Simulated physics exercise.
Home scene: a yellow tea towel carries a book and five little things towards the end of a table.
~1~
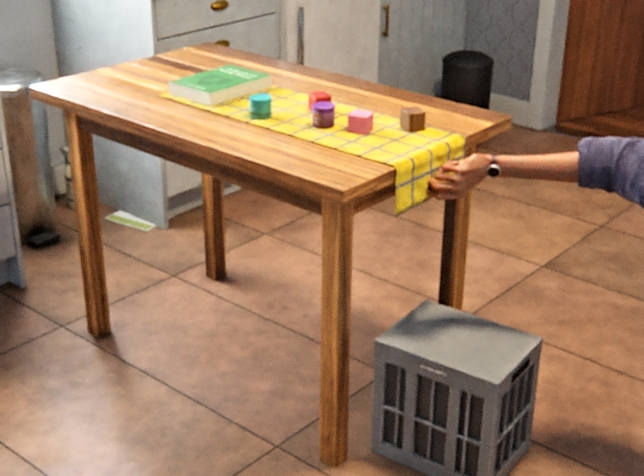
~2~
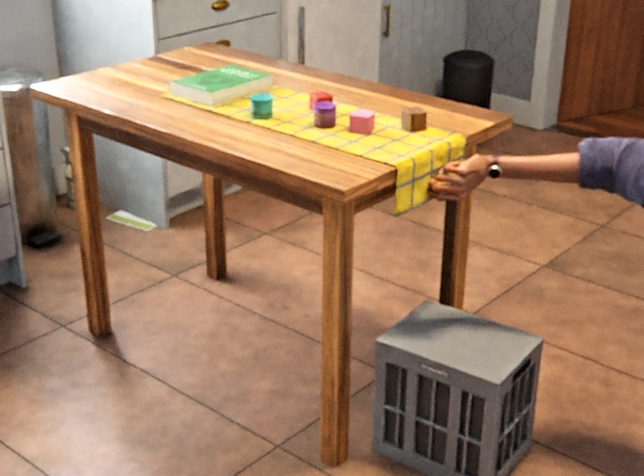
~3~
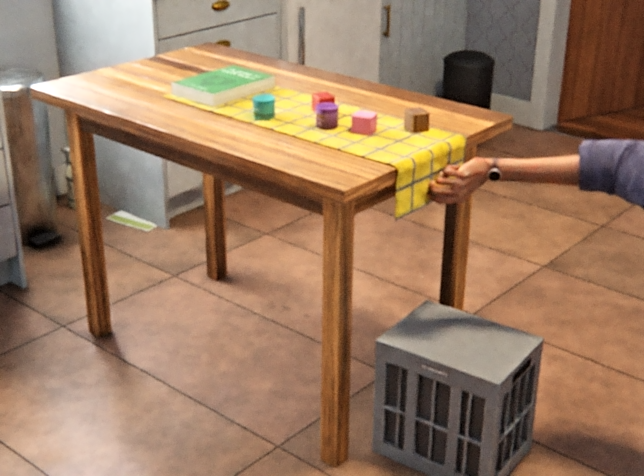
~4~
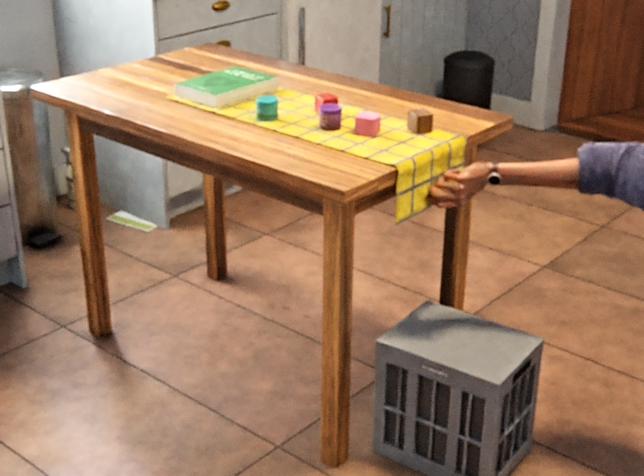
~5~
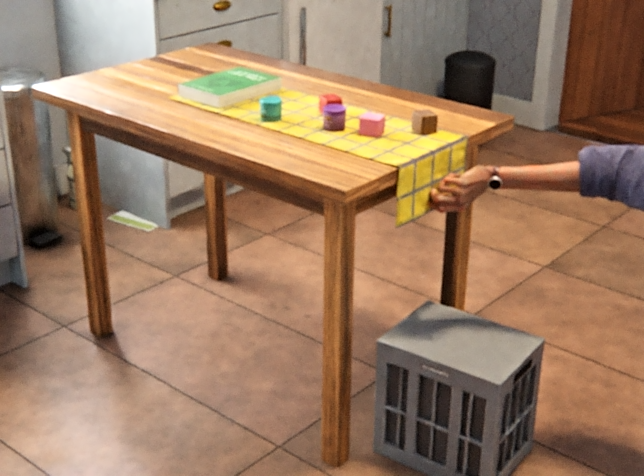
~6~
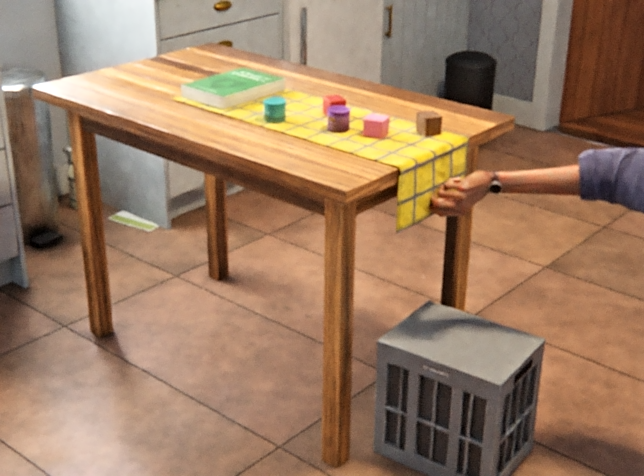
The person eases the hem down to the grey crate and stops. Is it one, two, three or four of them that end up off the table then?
The total lost is three.
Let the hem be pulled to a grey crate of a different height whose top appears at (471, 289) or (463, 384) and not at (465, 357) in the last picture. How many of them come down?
Then 1 and 4.
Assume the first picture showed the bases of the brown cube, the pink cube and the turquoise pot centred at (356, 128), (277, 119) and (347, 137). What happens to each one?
Outcome: Brown cube is gone, pink cube is still in place, turquoise pot is gone.
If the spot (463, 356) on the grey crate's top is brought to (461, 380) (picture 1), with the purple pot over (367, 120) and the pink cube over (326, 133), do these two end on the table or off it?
The purple pot is lost; the pink cube is lost.
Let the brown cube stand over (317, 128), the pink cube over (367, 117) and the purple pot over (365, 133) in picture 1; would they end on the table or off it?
As for the brown cube, it tips off; the pink cube tips off; the purple pot tips off.
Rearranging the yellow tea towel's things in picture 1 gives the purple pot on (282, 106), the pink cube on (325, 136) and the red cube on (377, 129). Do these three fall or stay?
Note - purple pot retained, pink cube lost, red cube lost.
A little later, hem near (430, 288); brown cube and pink cube gone.
Next, hem on the crate; brown cube, pink cube and purple pot gone.
When it is over, hem on the crate; brown cube, pink cube and purple pot gone. It carries off three.
